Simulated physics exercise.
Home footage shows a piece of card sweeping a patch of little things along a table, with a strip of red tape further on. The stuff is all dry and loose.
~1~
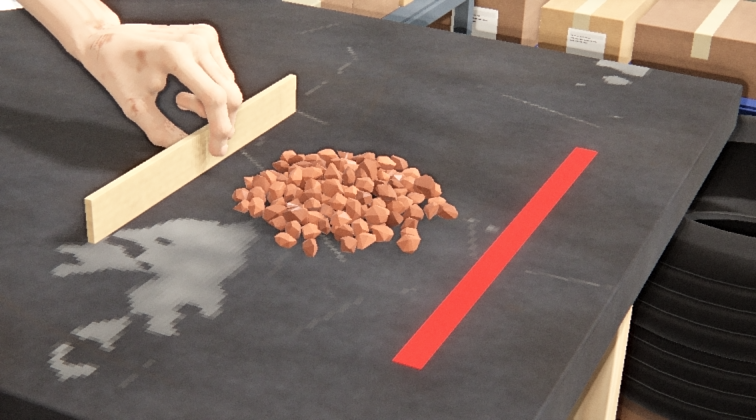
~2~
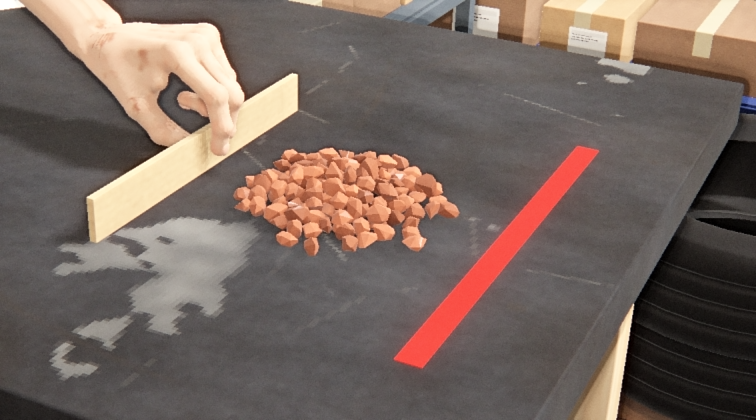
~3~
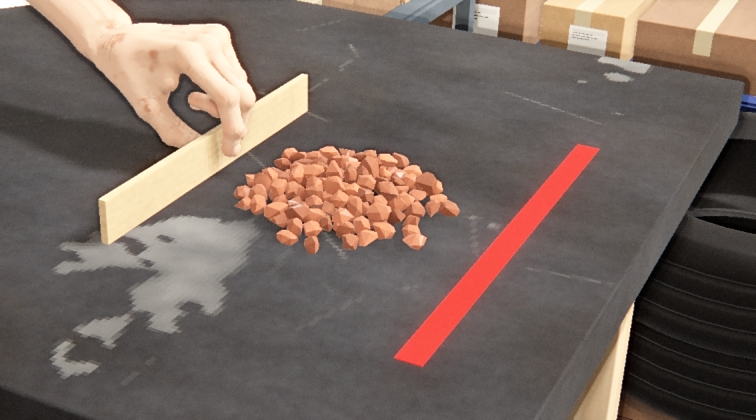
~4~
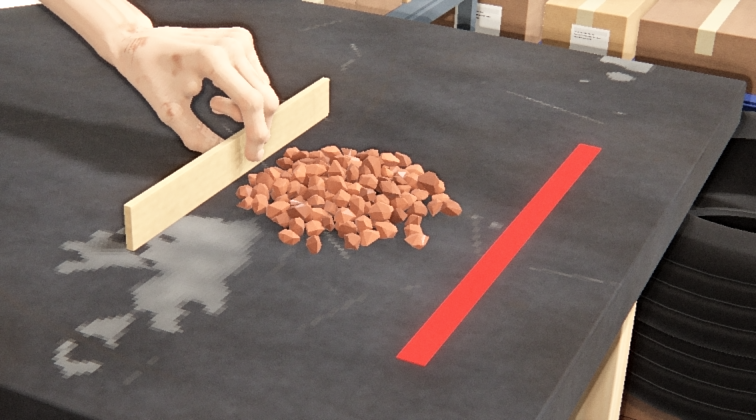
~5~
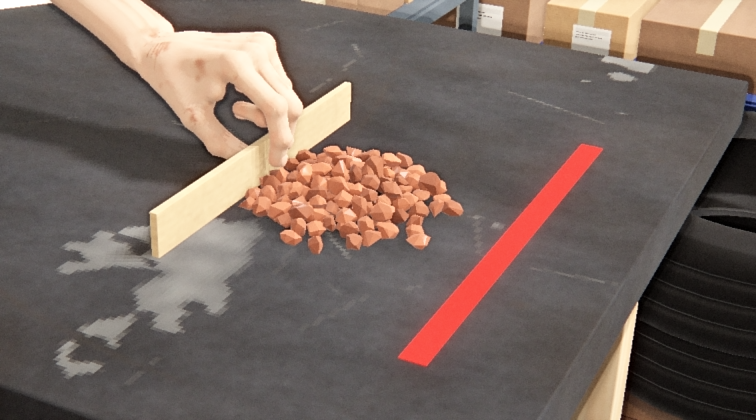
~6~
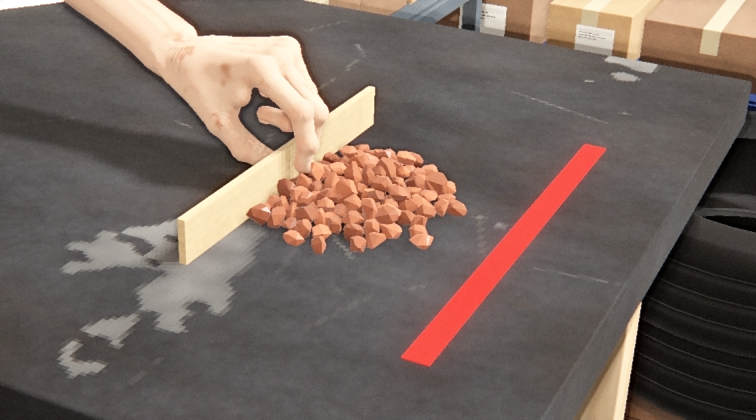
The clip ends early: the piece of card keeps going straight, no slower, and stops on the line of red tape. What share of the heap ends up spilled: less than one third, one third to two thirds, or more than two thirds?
Looks like smaller than a third of it tips over the edge.
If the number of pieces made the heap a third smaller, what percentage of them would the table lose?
Result: Near 10 %.
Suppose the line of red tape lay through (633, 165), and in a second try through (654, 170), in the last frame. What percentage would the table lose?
First try about 70 per cent, second about 90 per cent.
Soon, piece of card still moving, near (410, 173); heap all on the table, its front near (545, 230).
A while on, piece of card stopped at the red tape; heap a small part over the edge.
Towards the end, piece of card stopped at the red tape; heap about a quarter over the edge.
Finally, piece of card stopped at the red tape; heap about a quarter over the edge.
